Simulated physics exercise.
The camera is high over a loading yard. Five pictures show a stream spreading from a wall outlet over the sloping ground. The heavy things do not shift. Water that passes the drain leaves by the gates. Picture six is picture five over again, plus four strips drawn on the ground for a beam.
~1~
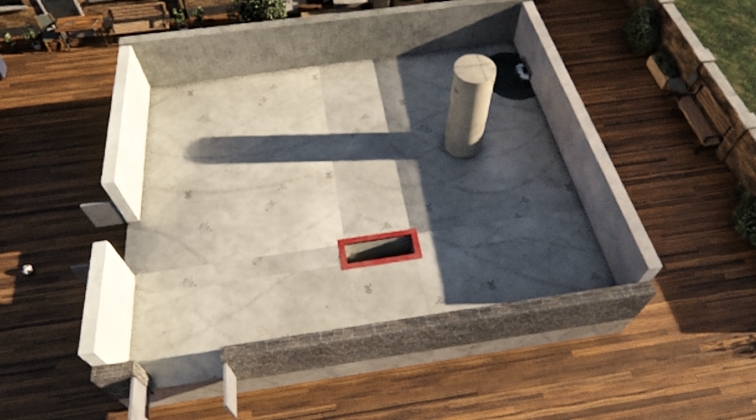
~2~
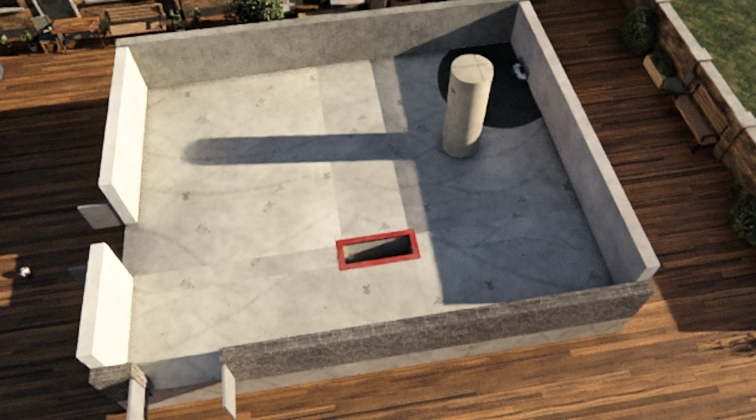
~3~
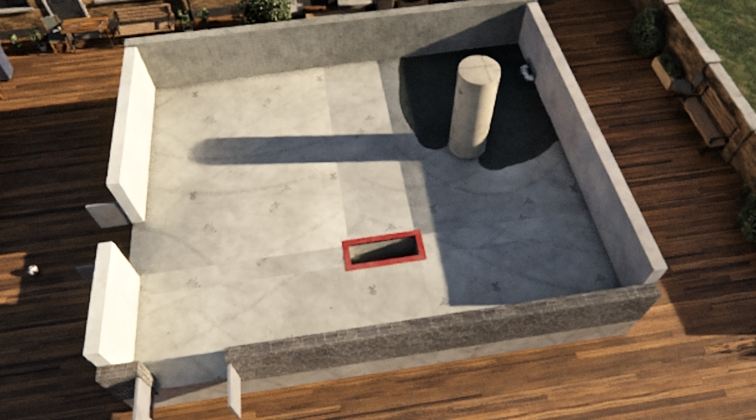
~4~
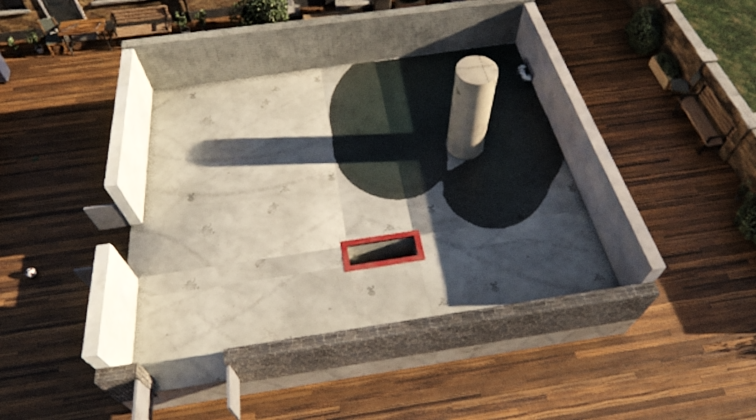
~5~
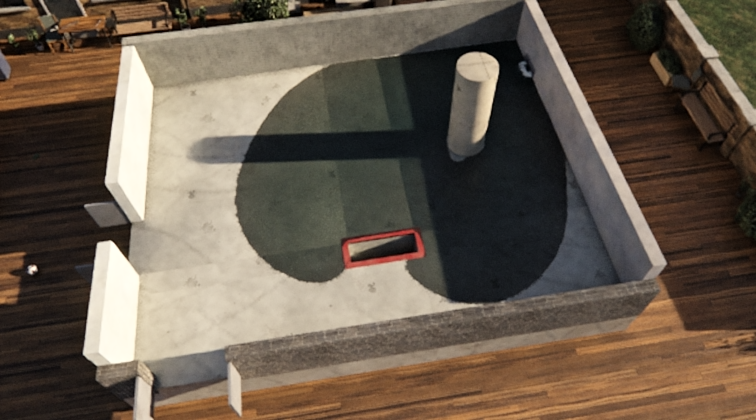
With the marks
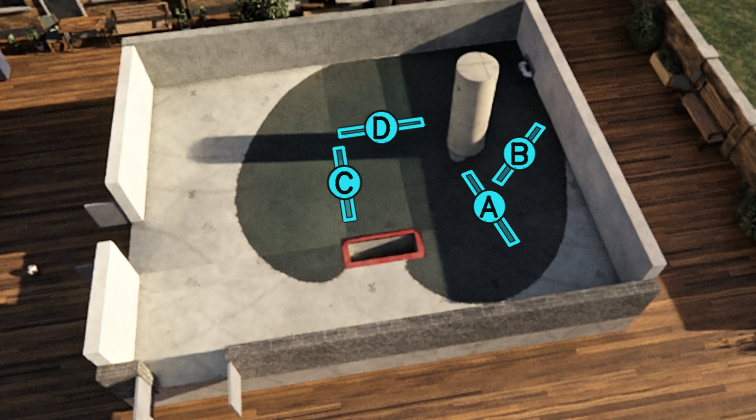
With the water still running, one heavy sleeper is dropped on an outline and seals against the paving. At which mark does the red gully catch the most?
The answer is place C.
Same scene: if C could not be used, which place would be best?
It is B.
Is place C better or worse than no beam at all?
It is better.
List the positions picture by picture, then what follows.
The first picture shows outfall at (528, 69); red gully at (380, 249); open gate at (192, 370); open gate at (137, 248); front seen at (503, 94), 2 % of the ground wet; red gully still dry.
The second picture shows front seen at (446, 61), 8 % of the ground wet; red gully still dry.
The third picture shows front seen at (419, 133), 16 % of the ground wet; red gully still dry.
The fourth picture shows front seen at (336, 155), 30 % of the ground wet; red gully still dry.
The fifth picture shows front seen at (250, 235), 55 % of the ground wet; red gully taking water.
On the marked copy, A from (467, 173) to (513, 243); B from (497, 182) to (539, 125); C from (349, 219) to (338, 148); D from (339, 133) to (422, 121).
With A, about 17 % of the stream goes into the red gully, about 83 % out by the gates.
With B, about 24 % of the stream goes into the red gully, about 75 % out by the gates.
With C, about 45 % of the stream goes into the red gully, about 55 % out by the gates.
With D, about 15 % of the stream goes into the red gully, about 84 % out by the gates.
